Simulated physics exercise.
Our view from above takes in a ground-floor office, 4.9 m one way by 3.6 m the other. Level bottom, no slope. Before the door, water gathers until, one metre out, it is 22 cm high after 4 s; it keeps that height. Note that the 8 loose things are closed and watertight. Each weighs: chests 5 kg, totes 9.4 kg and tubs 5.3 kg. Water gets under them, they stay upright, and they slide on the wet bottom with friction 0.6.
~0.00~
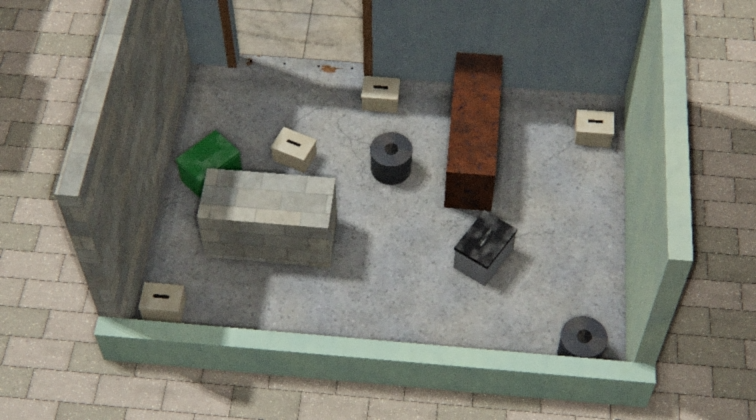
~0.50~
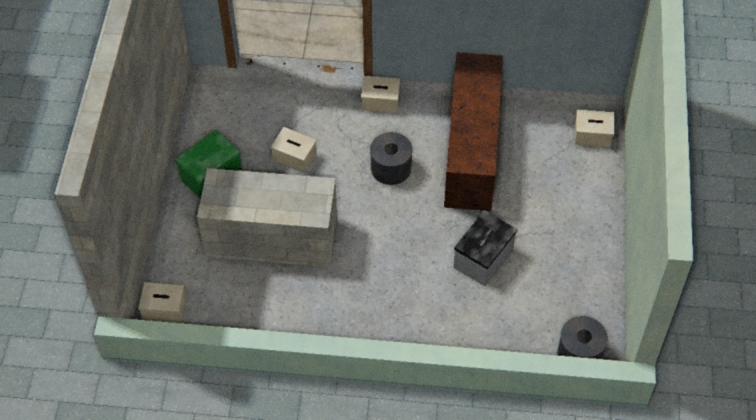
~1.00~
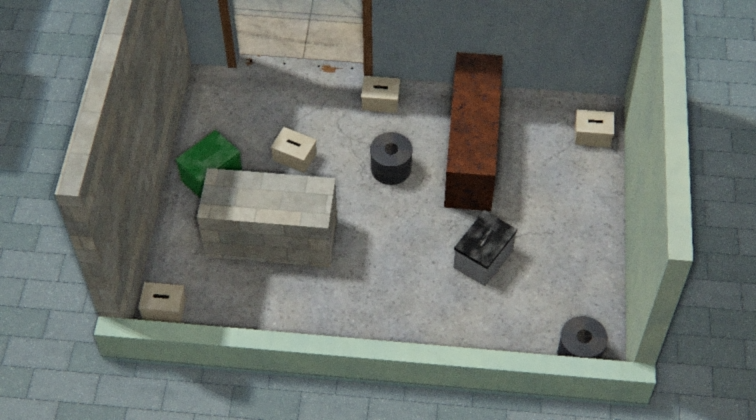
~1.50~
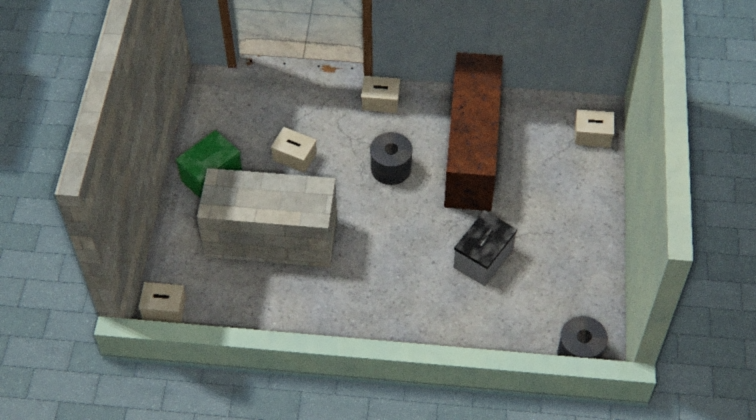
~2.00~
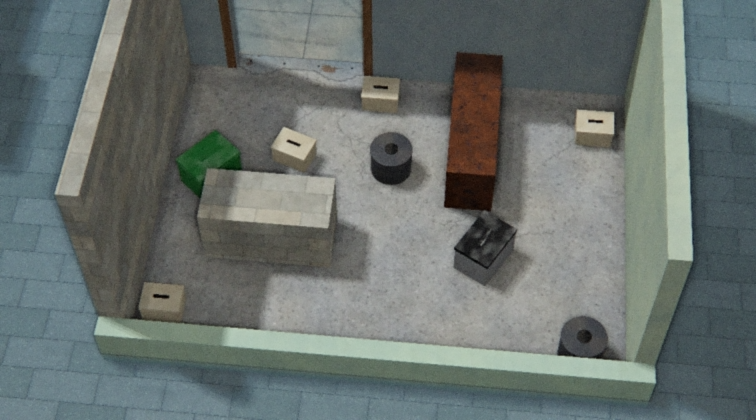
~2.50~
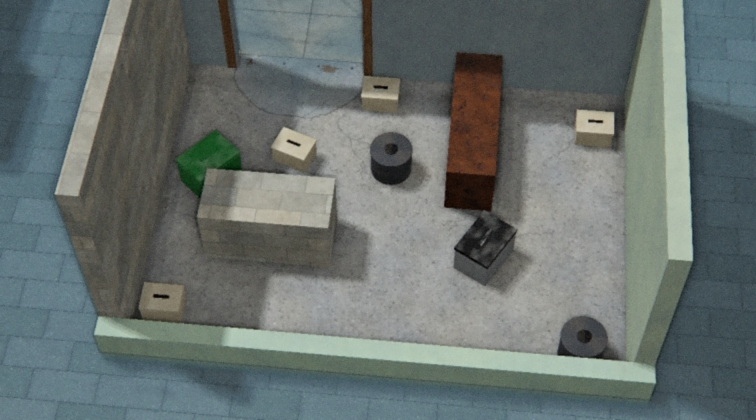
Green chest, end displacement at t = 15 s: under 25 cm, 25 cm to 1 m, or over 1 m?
It will likely make a long trip.
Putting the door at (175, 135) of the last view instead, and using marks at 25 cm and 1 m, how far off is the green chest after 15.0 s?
The green chest covers a long distance.
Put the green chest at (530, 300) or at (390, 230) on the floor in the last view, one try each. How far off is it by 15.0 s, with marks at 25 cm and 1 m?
First try it drifts well away, second try it drifts well away.
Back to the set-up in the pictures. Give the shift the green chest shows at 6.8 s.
Roughly 140 centimetres by that point.
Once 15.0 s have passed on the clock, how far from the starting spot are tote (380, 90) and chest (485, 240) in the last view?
10 cm, 150 cm.
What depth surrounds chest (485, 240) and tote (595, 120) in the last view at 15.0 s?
Roughly 11 and 13 cm.
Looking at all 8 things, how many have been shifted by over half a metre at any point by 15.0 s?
By my count, 8.
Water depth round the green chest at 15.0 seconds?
The depth there is around 14 cm.
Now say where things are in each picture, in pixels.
The first frame shows the green chest at (208, 155), on the bottom; 0.0 m2 under water; 0 of 8 have shifted.
The second frame shows the green chest at (208, 155) rests on the ground; water covers 0.0 m2; 0 of 8 have shifted.
The third frame shows the green chest at (208, 155) rests on the ground; 0.0 m2 under water; 0 of 8 have shifted.
The fourth frame shows the green chest at (208, 155) rests on the ground; water covers 0.0 m2; 0 of 8 have shifted.
The fifth frame shows the green chest at (208, 155) rests on the ground; water covers 0.0 m2; 0 of 8 have shifted.
The sixth frame shows the green chest at (208, 155) rests on the ground; water covers 0.7 m2; 0 of 8 have shifted.
After 3.5 s the green chest is near (208, 155), 0.0 m from its start, aground; 0 afloat.
After 6.8 s the green chest is near (226, 274), 1.5 m from its start, aground; 1 afloat.
After 11.0 s the green chest is near (367, 251), 2.1 m from its start, afloat; 6 afloat.
After 15.0 s the green chest is near (499, 248), 3.2 m from its start, afloat; 8 afloat.
